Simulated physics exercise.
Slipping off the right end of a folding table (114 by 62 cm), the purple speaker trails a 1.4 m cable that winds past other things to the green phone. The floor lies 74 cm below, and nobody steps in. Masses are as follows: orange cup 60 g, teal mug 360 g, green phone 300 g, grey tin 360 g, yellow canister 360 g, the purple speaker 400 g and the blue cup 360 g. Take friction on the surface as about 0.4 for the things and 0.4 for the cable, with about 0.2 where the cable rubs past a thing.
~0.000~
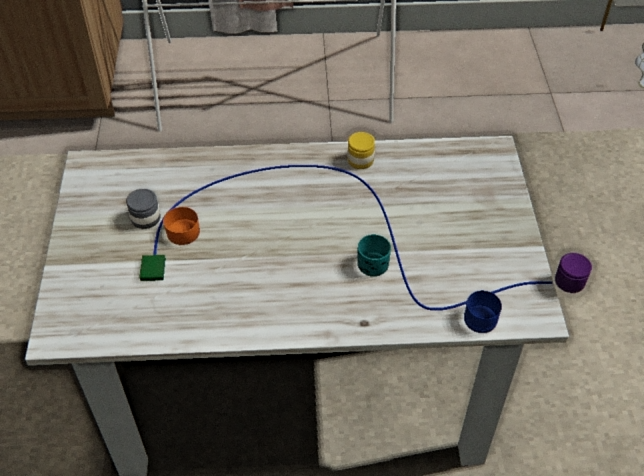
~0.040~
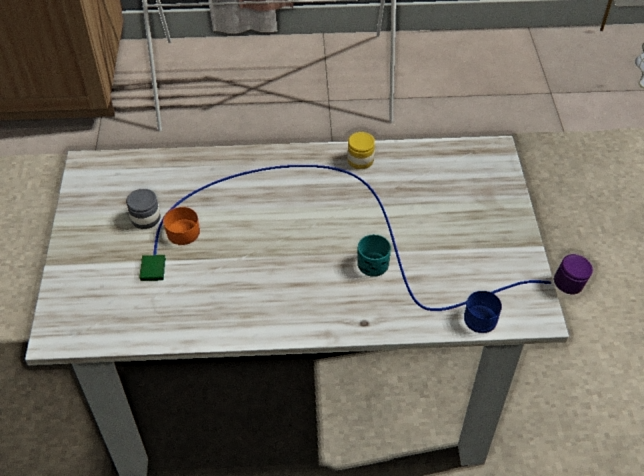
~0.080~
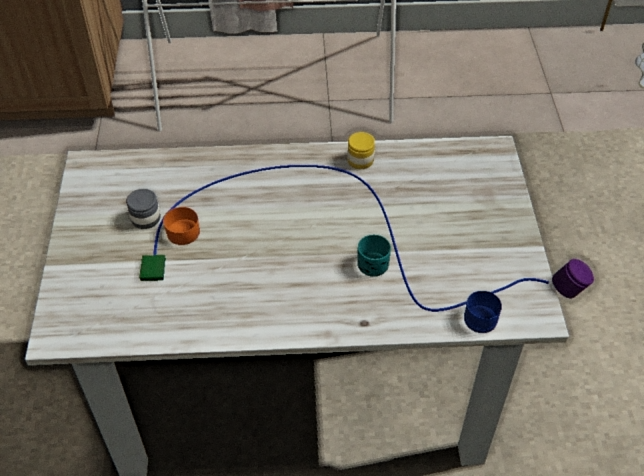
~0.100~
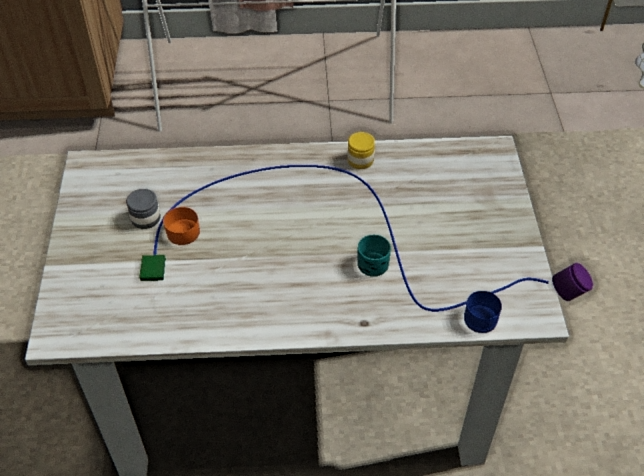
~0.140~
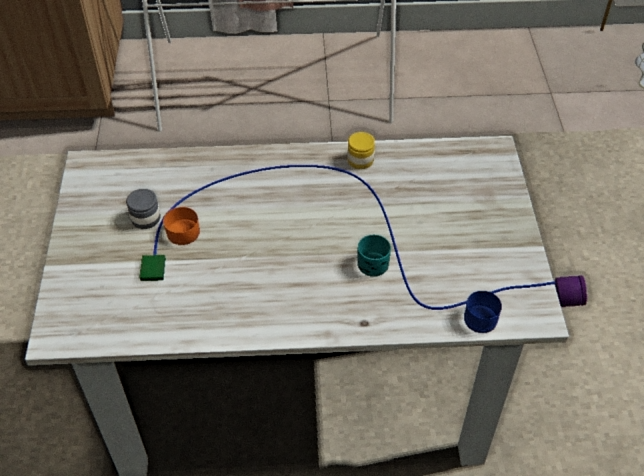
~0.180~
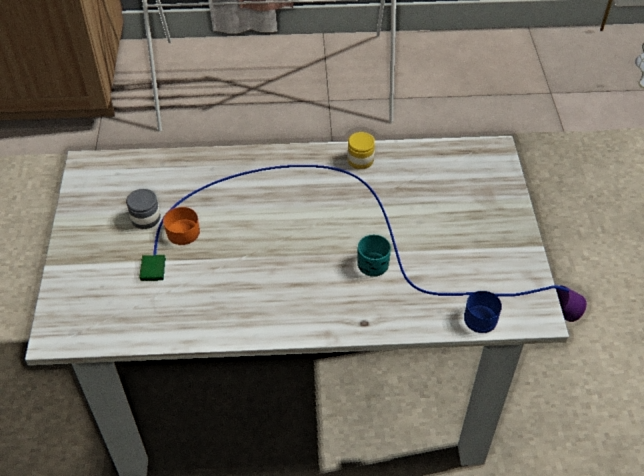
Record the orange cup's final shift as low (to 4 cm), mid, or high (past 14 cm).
Recorded: High.
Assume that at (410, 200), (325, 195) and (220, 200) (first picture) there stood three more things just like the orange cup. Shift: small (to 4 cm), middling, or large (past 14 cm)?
In that order we get a slight shift, a big shift and a big shift.
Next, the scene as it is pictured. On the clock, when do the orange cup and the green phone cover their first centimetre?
For the orange cup it's 0.36 s, while the green phone gets there at 0.44 s.
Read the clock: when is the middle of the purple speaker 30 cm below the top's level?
About: 0.32 s.
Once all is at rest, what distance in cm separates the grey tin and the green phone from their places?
For the grey tin it's 0 cm, while the green phone comes to 30 cm.
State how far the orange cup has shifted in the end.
The orange cup - over the edge.
By 0.4 s, the cable's tail end at (171, 256); orange cup 17 cm off its start, purple speaker over the edge, green phone 2 cm off its start.
By 0.7 s, the cable's tail end at (262, 268); orange cup over the edge, green phone 23 cm off its start, purple speaker over the edge.
By 0.9 s, the cable's tail end at (281, 266); orange cup over the edge, green phone 28 cm off its start at (278, 251), purple speaker over the edge.
By 1.2 s, the cable's tail end at (281, 266); orange cup over the edge, green phone 28 cm off its start, purple speaker over the edge.
By 2.4 s, the cable's tail end at (281, 266); orange cup over the edge, green phone 28 cm off its start at (278, 251), purple speaker over the edge.
